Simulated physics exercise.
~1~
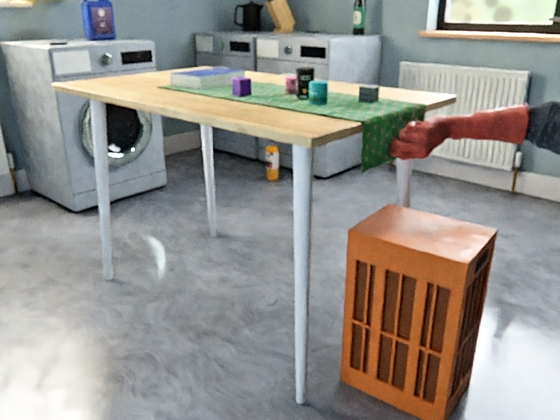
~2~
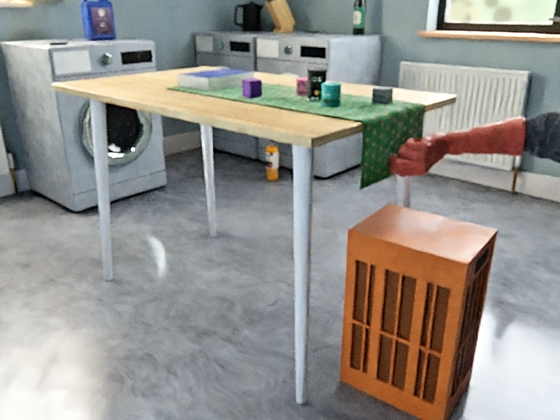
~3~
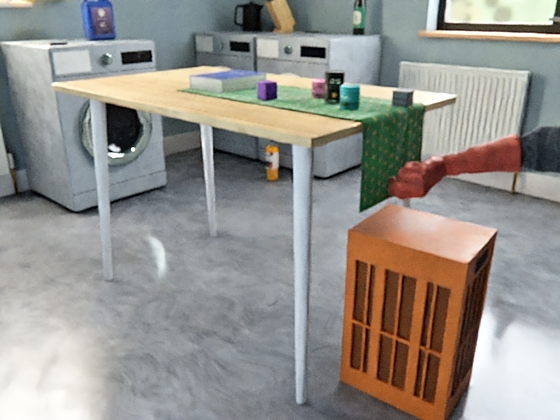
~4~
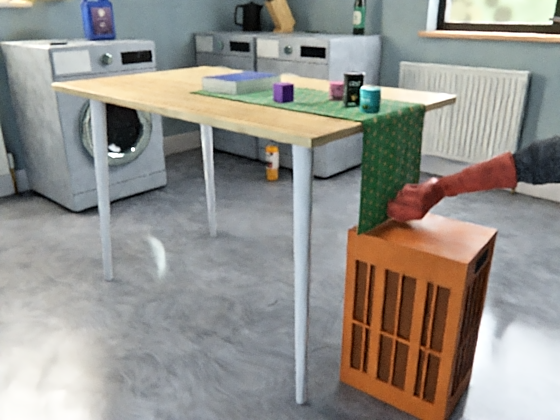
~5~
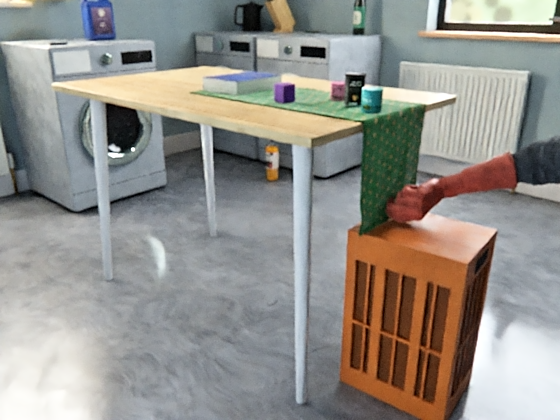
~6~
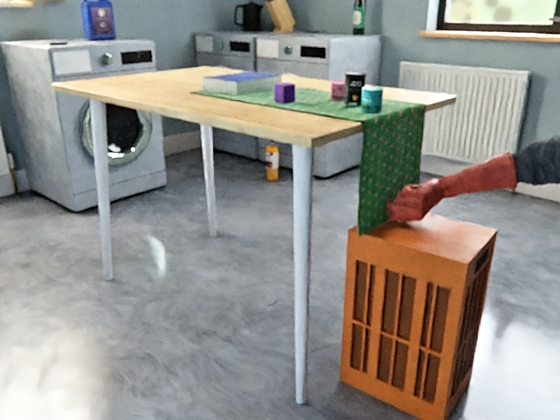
A gloved hand slowly pulled a green table runner down over the right end of a table, carrying the small pots and blocks along until the cloth's edge reached an orange crate, leaving the grey cube gone and the black can still upright.
